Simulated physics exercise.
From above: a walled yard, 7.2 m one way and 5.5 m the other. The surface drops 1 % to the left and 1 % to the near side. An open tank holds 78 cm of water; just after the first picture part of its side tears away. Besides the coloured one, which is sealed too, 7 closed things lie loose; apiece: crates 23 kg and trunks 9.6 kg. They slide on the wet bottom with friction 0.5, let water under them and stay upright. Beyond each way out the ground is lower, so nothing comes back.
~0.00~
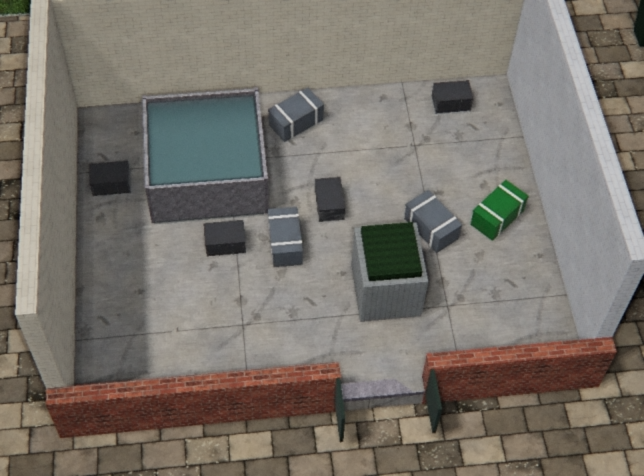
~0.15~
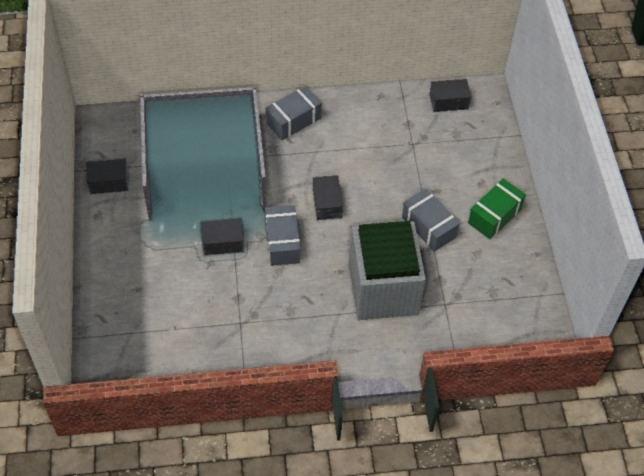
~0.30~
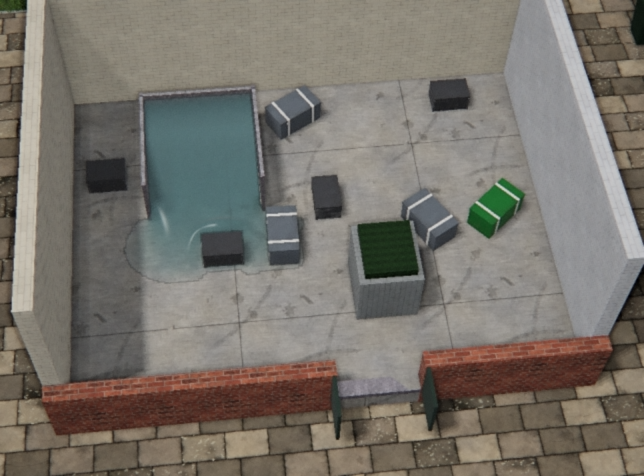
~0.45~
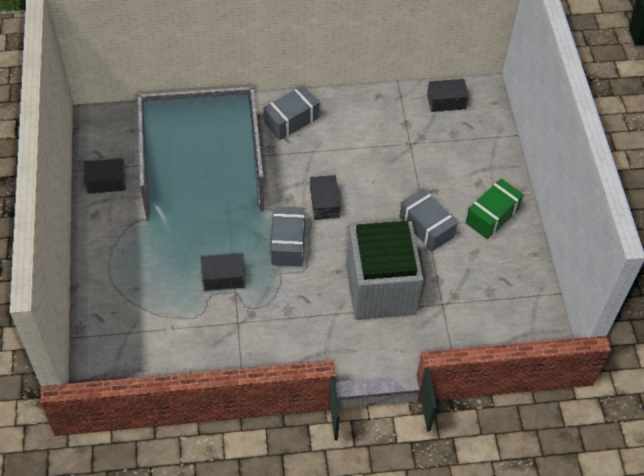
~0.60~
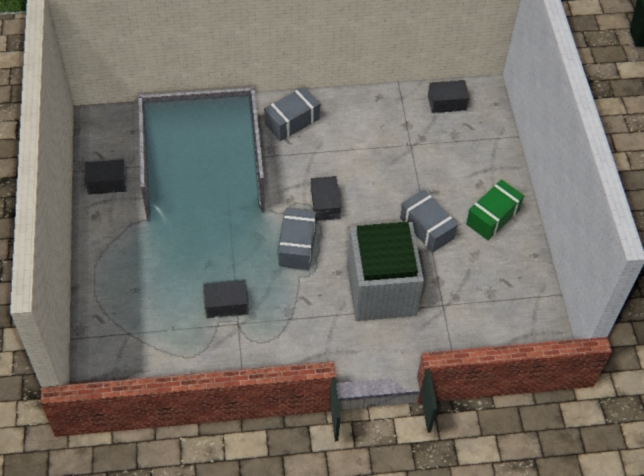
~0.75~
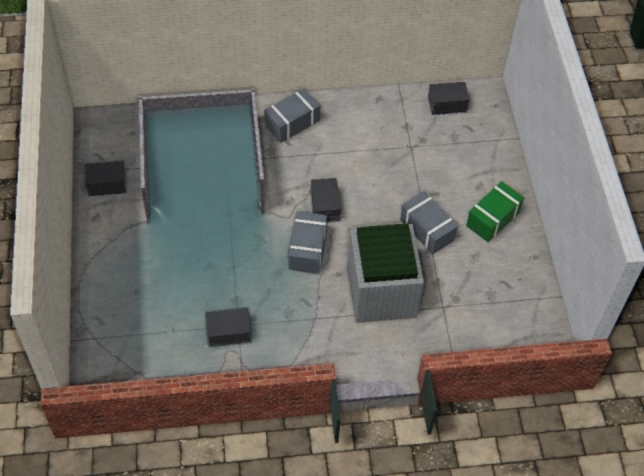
A walled yard held a tank of water whose near side gave way, and the water spread across the floor, pushing a dark box toward the front wall and nudging a strapped gray one rightward.
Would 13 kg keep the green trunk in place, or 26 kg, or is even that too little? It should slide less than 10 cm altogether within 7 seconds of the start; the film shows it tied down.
Verdict: Only the larger load is enough.
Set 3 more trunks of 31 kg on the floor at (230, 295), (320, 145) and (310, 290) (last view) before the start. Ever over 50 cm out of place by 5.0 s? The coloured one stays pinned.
In that order: Over, short of it, more.
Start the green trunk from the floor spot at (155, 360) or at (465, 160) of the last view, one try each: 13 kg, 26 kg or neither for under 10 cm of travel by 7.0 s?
In that order: Neither holds; either load holds.
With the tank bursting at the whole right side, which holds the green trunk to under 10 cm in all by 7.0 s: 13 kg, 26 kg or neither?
Then neither weight holds it.
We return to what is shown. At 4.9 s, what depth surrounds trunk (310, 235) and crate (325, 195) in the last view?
About 7 and 4 cm.
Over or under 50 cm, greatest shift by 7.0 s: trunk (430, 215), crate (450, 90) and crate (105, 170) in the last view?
In that order: Short of it, less, more.
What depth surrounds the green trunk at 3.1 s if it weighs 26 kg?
About 0 cm.
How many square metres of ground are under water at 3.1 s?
Some 19 m2.
After 1.4 s the green trunk would be 0 cm from its start with 13 kg and 0 cm from its start with 26 kg; 0 cm of water round it then.
After 3.1 s the green trunk would be 0 cm from its start with 13 kg and 0 cm from its start with 26 kg; 0 cm of water round it then.
After 4.9 s the green trunk would be 0 cm from its start with 13 kg and 0 cm from its start with 26 kg; 2 cm of water round it then.
After 7.0 s the green trunk would be 48 cm from its start with 13 kg and 0 cm from its start with 26 kg; 3 cm of water round it then.
